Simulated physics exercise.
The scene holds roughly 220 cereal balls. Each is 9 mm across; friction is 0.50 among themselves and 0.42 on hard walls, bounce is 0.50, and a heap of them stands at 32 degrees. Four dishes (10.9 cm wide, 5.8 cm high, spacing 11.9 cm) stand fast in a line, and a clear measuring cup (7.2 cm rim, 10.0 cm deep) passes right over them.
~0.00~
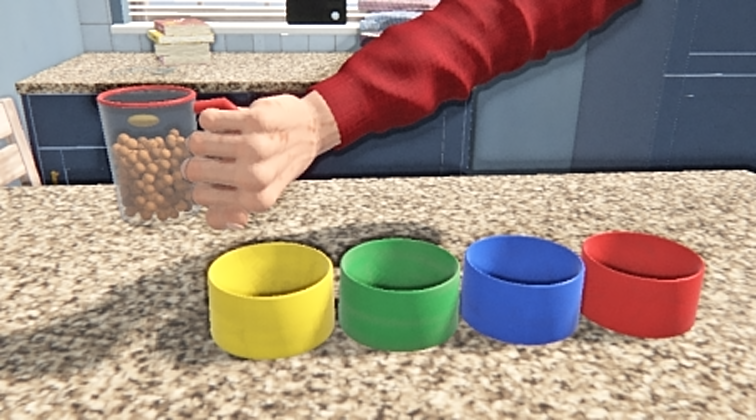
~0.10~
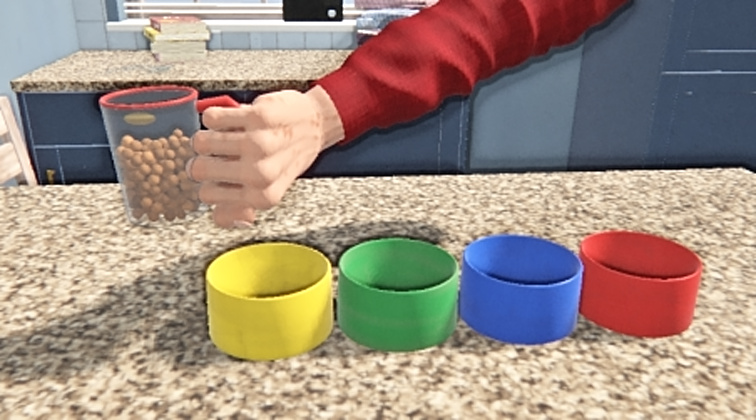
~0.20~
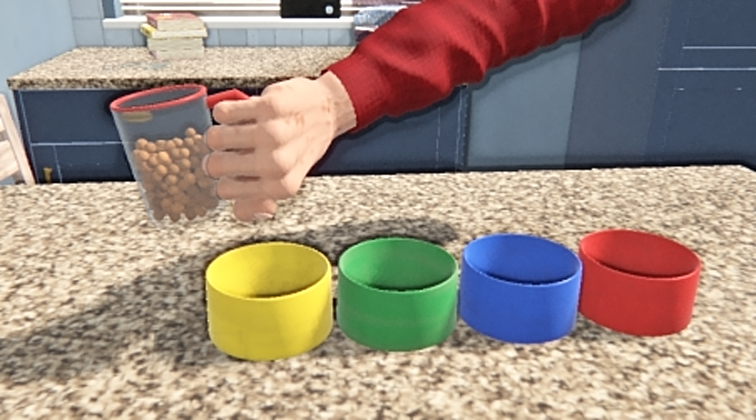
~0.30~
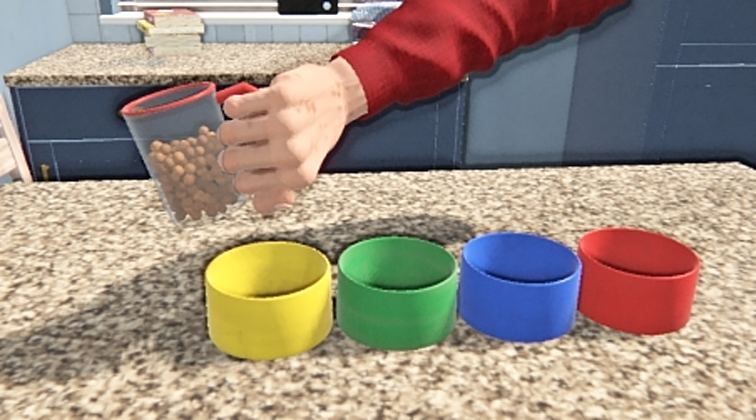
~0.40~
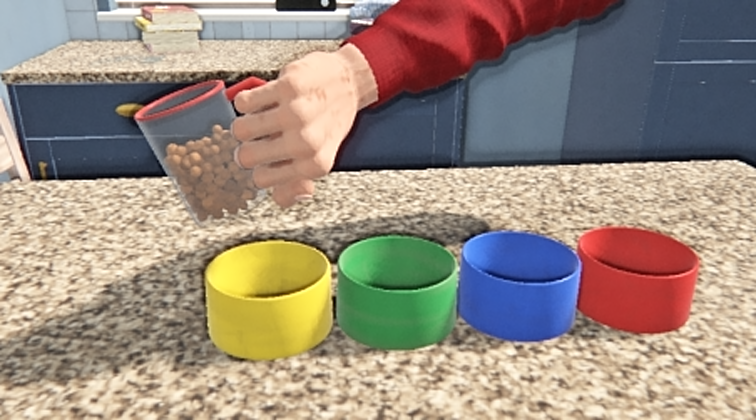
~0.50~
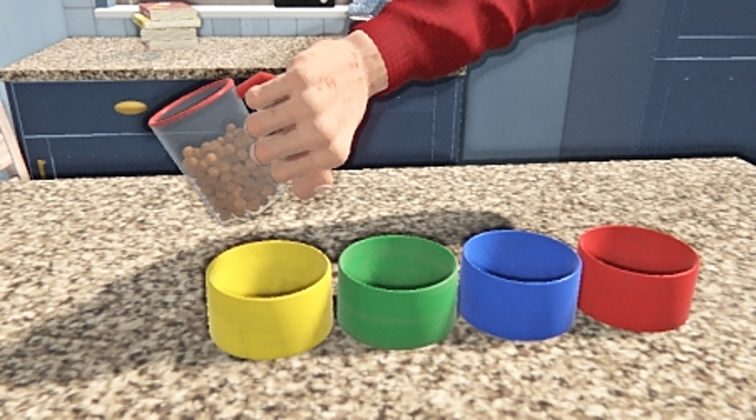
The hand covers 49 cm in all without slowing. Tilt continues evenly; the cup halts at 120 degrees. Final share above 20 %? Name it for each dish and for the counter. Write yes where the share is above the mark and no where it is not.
Red: No, blue: No, green: Yes, yellow: No, counter: No.
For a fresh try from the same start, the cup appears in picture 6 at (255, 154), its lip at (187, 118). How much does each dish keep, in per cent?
Per cent kept: Red 60; blue 30; green 0; yellow 0.
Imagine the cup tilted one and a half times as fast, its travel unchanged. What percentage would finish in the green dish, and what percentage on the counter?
Shares - green: 30, counter: 20.
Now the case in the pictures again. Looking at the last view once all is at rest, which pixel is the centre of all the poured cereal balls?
(404, 298) or so.
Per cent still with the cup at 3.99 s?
Roughly 0 %.
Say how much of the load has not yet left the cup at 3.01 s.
Somewhere close to 0 percent.
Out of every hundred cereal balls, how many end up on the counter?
I'd put it near 5 per cent.
Then, at 2.00 s, tilt 109 degrees; cup holds 90 %, green 5 %.
After 3.01 s, tilt 120 degrees; cup holds 0 %, green 95 %.
After 3.99 s, tilt 120 degrees; cup holds 0 %, green 95 %.
At rest (4.3 s), red 0 %, blue 0 %, green 95 %, yellow 0 %, counter 5 %.
